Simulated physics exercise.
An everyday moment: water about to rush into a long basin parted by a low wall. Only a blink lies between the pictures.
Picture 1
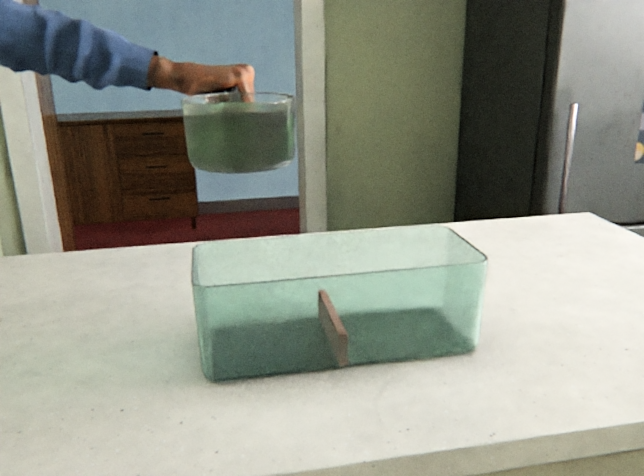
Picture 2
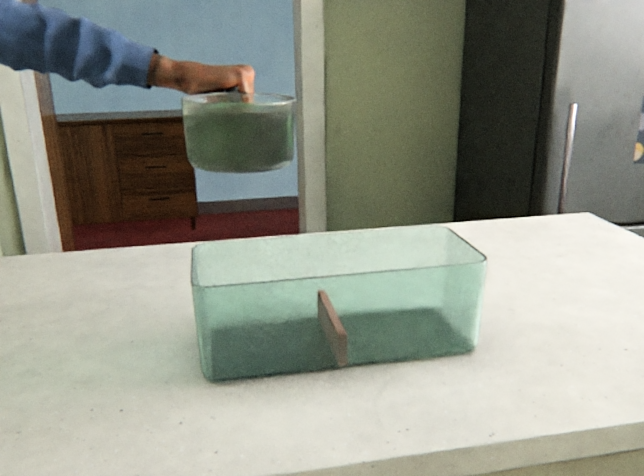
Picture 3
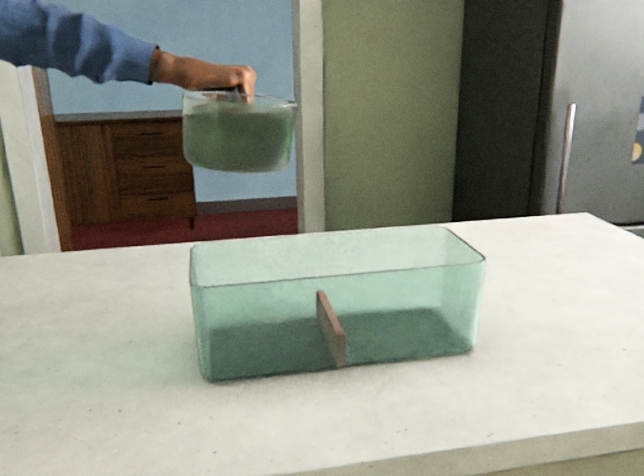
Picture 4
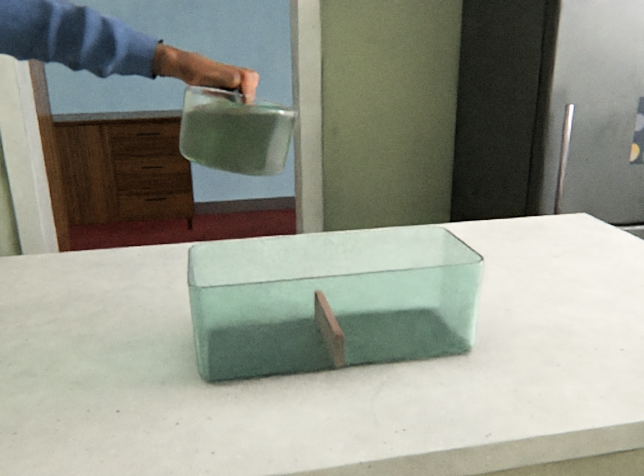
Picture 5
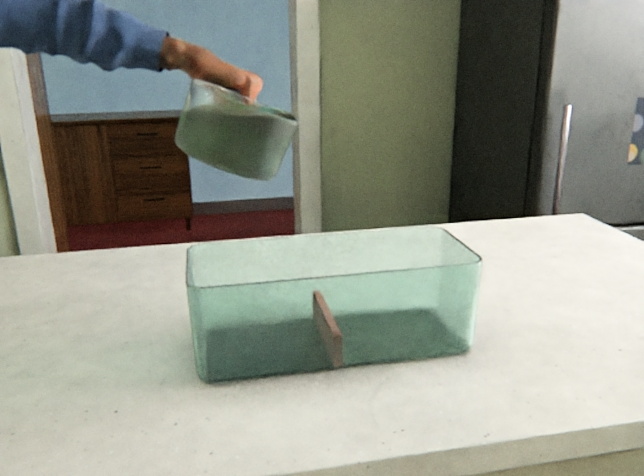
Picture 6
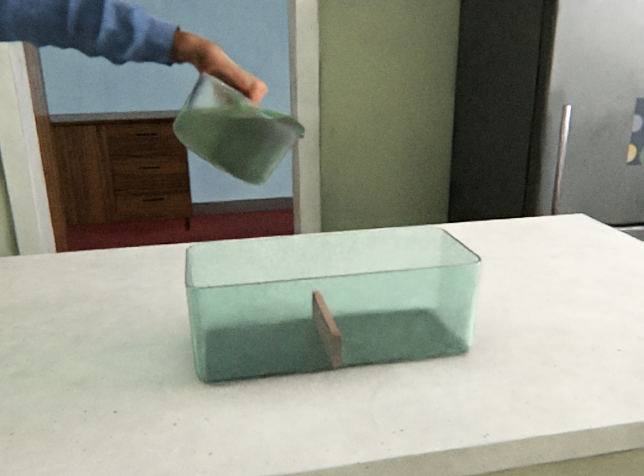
A hand at the end of a blue sleeve grips a clear, round container of greenish water at upper left, above a pale countertop seen from slightly above in a kitchen. On the counter sits a long, green-tinted glass basin with a low brown divider, before a wooden cabinet, blue wall and grey fridge. The hand tilts the container steadily rightward, its right rim dipping, while the basin stays put.
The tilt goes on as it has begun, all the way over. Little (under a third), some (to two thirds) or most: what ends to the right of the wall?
It comes to above two thirds.
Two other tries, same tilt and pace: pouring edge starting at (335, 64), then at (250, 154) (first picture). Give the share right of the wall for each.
First some 85, then 10 per cent.
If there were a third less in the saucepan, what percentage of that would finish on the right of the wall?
About 70 per cent.
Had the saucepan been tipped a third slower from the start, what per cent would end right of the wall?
Close to 80 per cent.
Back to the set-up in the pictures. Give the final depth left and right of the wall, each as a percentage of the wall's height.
The left part 10 per cent, the right part 50.
A moment on, the saucepan is tipped on its side and 29 per cent is still to pour, 0 is left of the wall and 21 right of it.
Next, the saucepan is tipped right over and 6 per cent is still to pour, 13 is left of the wall and 73 right of it.
Then the saucepan is tipped right over and 1 per cent is still to pour, 17 is left of the wall and 79 right of it.
Later the saucepan is tipped right over and 0 per cent is still to pour, 19 is left of the wall and 80 right of it.
At rest 20 per cent lies left of the wall, 79 right of it and 1 outside.
